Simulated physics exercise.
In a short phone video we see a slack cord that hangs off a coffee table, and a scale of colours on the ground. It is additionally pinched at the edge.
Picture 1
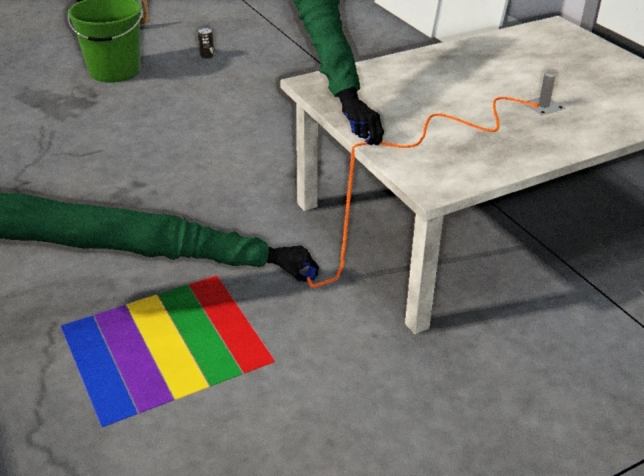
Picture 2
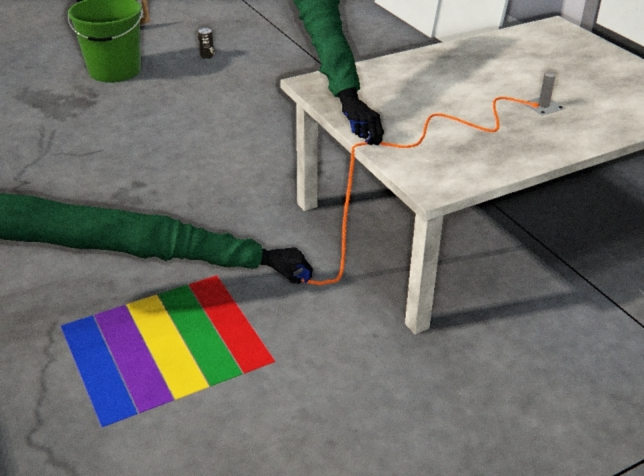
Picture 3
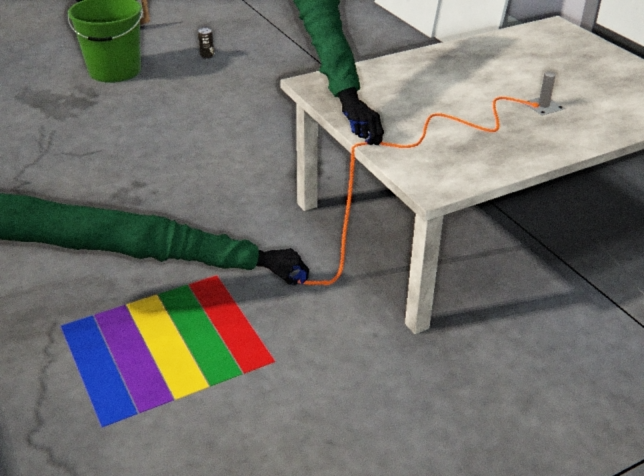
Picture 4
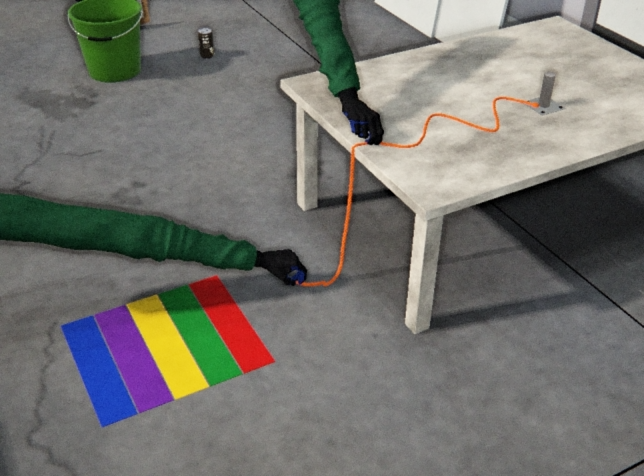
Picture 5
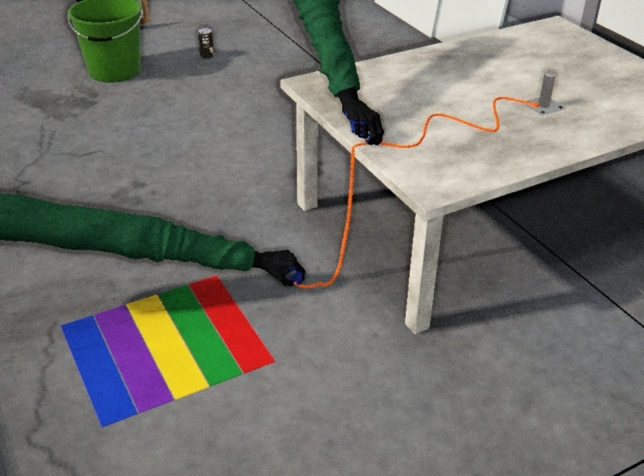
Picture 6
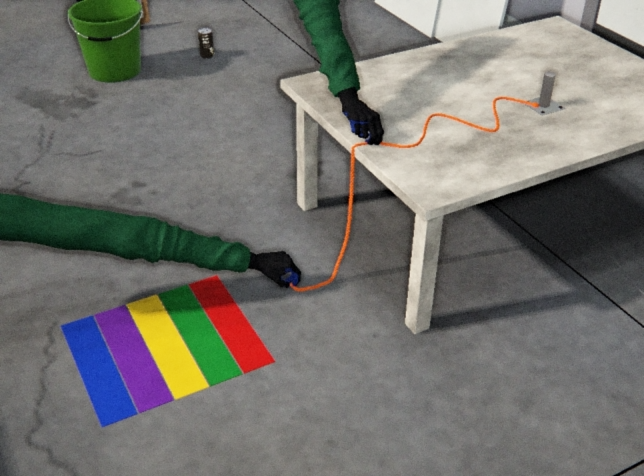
A gloved hand draws the end of an orange cord slightly left near coloured stripes.
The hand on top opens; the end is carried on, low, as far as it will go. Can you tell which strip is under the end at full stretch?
Yes, the blue one.
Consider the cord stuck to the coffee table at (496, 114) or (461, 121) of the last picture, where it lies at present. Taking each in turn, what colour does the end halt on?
The end reaches purple and then yellow.
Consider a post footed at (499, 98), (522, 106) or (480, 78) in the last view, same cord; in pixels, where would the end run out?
Per try, approx.: (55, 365); (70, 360); (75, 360).
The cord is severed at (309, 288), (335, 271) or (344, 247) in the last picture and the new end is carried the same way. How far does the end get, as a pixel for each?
In turn, (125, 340) for the first, (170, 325) for the second and (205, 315) for the third.
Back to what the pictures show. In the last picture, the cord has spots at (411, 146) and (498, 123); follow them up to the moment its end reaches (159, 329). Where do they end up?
Roughly (348, 190) for one and roughly (455, 124) for the other.
Early on, end near (159, 329); over yellow.
Midway, end near (117, 344); over purple.
At the end of the slack, end near (93, 352); over blue. It halts on the blue strip.
